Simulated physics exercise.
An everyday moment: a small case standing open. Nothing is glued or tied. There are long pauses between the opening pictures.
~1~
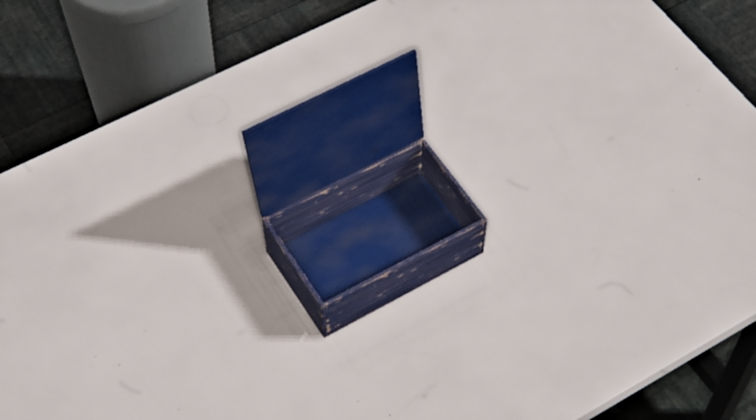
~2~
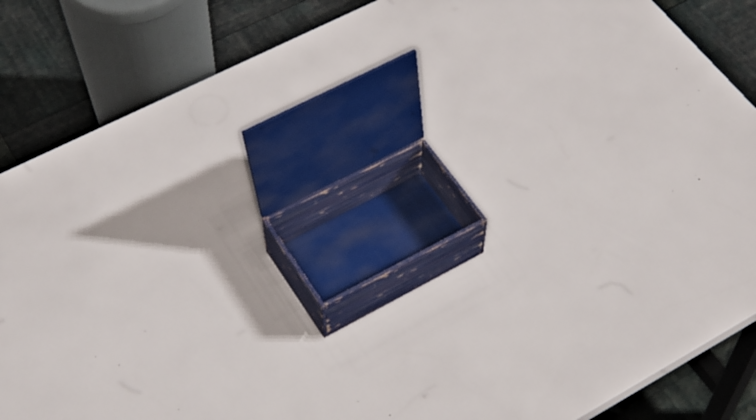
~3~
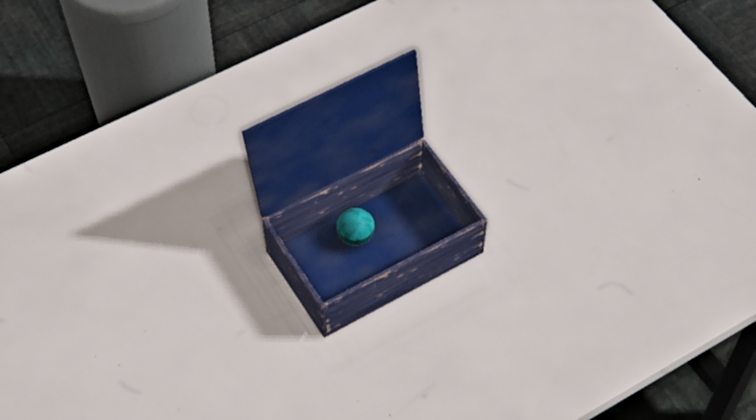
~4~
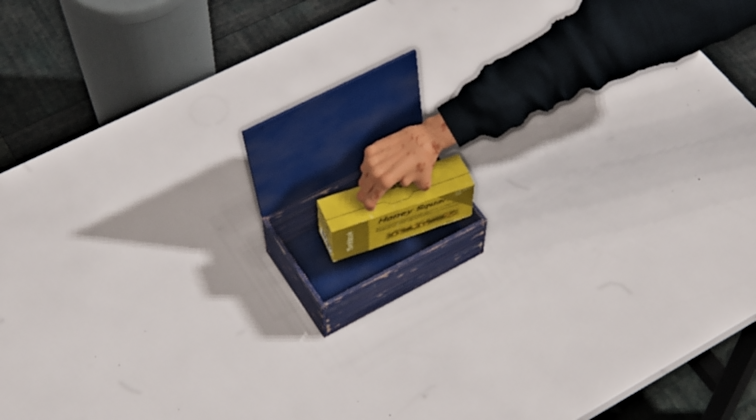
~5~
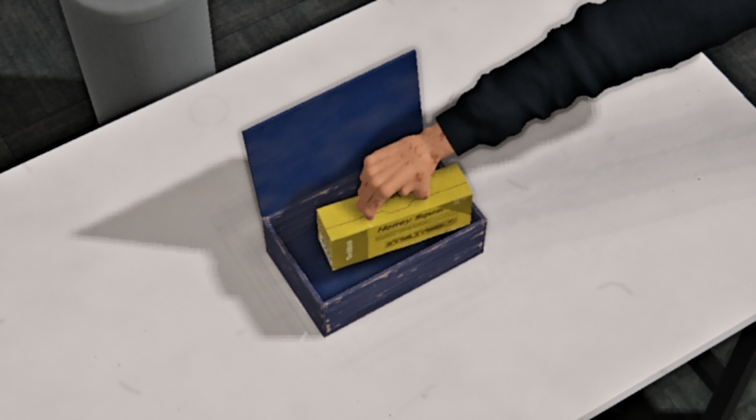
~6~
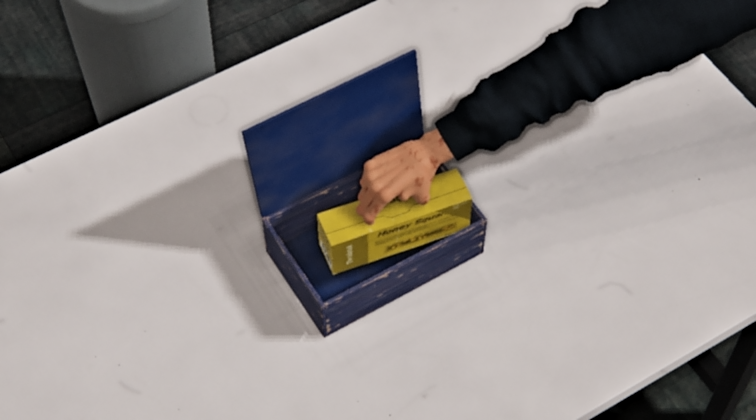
A hand in a dark sleeve held a yellow carton over an open blue box, where a turquoise ball had appeared earlier, and lowered the carton slightly into it, still gripping it.
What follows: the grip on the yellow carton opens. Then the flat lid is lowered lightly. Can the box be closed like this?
In the end the lid shuts flat.
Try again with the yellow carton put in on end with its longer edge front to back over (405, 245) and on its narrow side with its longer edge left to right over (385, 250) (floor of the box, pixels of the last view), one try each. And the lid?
In the first case it stays ajar; in the second case it sits on the rim.
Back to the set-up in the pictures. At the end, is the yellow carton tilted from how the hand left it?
It keeps its pose.
Then, 1.00 s past the last view, lid starting down; yellow carton displaced a little near (395, 246).
Then, 1.60 s past the last view, lid 57° above the rim; yellow carton displaced a little near (395, 246); turquoise ball displaced a little.
Then, 2.00 s past the last view, lid 14° above the rim; yellow carton displaced a little near (395, 246); turquoise ball displaced a little.
Finally, lid shut; moved from the start, yellow carton; turquoise ball still in place. Final places as the last picture's camera would see them, yellow carton near (395, 246).
